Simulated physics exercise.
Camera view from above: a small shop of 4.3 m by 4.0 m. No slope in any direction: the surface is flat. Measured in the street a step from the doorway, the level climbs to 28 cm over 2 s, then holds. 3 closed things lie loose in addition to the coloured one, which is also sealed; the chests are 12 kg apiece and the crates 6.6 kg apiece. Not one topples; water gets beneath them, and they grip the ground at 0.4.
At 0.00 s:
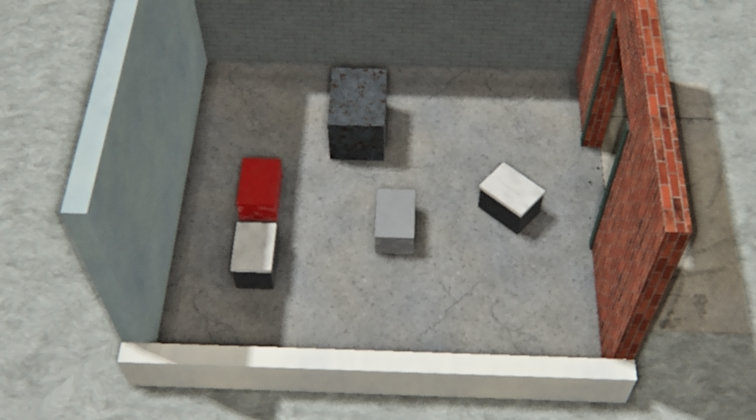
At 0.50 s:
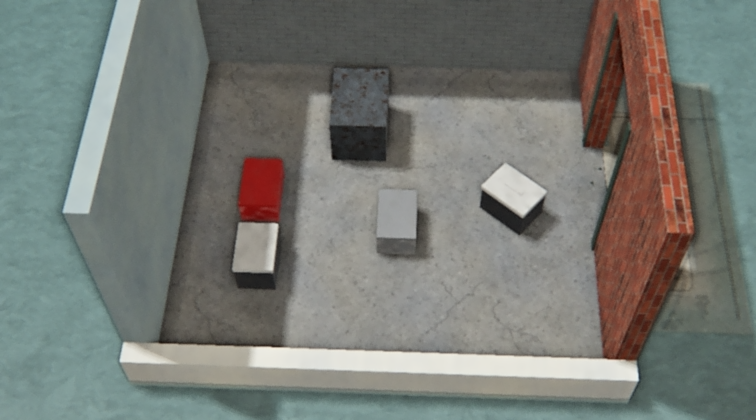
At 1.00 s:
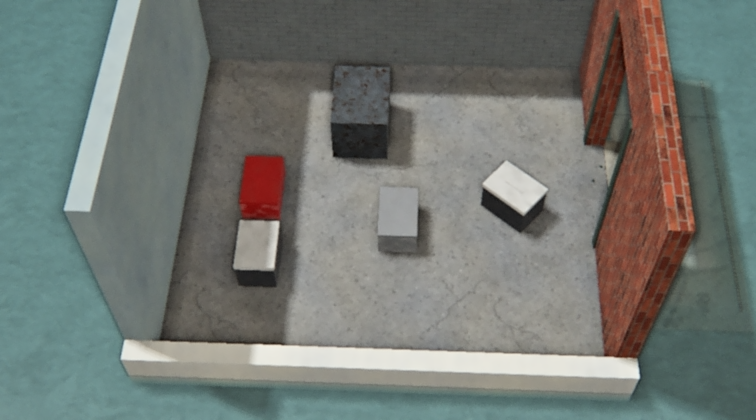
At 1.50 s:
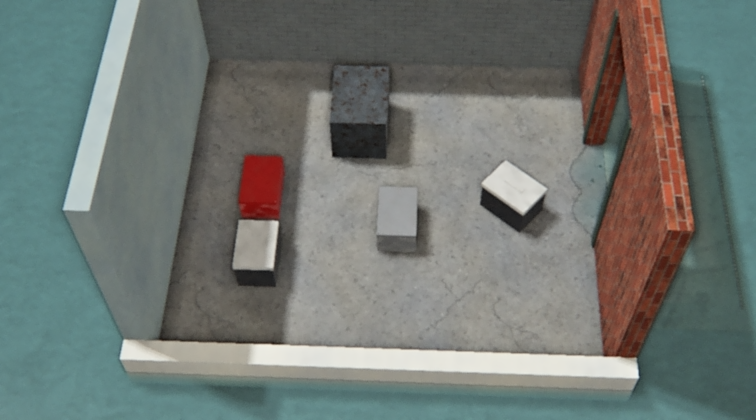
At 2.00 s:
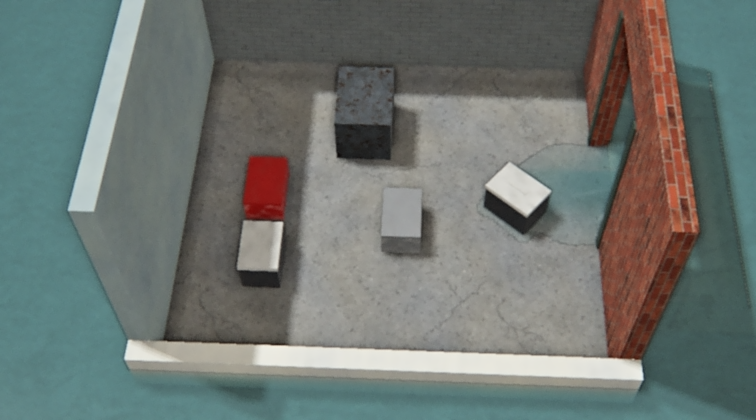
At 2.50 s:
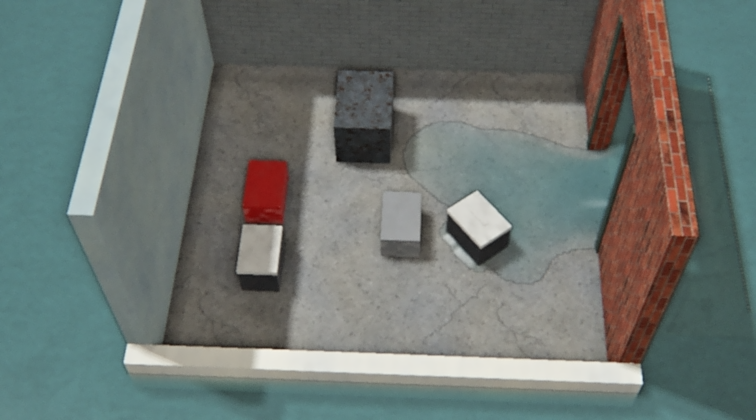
Small walled shop seen from above, with water surrounding it, then spreading in through the right doorway and shifting a white-topped box left.
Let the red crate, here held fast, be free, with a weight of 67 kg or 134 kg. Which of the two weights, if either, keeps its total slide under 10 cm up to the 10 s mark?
The lighter one already does.
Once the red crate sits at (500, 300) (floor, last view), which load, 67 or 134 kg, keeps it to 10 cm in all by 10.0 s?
The smaller is enough.
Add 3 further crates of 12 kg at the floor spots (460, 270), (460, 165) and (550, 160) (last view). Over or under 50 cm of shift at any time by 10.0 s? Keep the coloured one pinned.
First: Beyond the limit; second: Beyond the limit; third: Beyond the limit.
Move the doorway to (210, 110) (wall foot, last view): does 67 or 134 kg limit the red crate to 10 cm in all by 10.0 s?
Result: Lighter option suffices.
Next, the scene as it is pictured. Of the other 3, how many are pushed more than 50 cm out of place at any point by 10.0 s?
The tally stands at 3.
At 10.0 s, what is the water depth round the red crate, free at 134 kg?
Close to 17 cm deep.
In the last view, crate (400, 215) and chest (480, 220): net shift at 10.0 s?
In that order: 200 cm, 250 cm.
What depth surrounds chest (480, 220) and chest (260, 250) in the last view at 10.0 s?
About 17 and 18 cm.
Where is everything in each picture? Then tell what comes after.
The red crate at (258, 181), on the bottom; 0.0 m2 under water; 0 of 4 have shifted, in the first frame.
The red crate at (260, 181), on the bottom; water covers 0.0 m2; 0 of 4 have shifted, in the second frame.
The red crate at (261, 179) rests on the ground; water covers 0.0 m2; 0 of 4 have shifted, in the third frame.
The red crate at (261, 179), on the bottom; 0.1 m2 under water; 0 of 4 have shifted, in the fourth frame.
The red crate at (265, 180), on the bottom; water covers 0.9 m2; 0 of 4 have shifted, in the fifth frame.
The red crate at (265, 183) rests on the ground; water covers 2.6 m2; 1 of 4 have shifted, in the sixth frame.
After 3.5 s the red crate would be 0 cm from its start with 67 kg and 0 cm from its start with 134 kg; 2 cm of water round it then.
After 4.5 s the red crate would be 0 cm from its start with 67 kg and 0 cm from its start with 134 kg; 6 cm of water round it then.
After 7.0 s the red crate would be 0 cm from its start with 67 kg and 0 cm from its start with 134 kg; 10 cm of water round it then.
After 10.0 s the red crate would be 0 cm from its start with 67 kg and 0 cm from its start with 134 kg; 17 cm of water round it then.
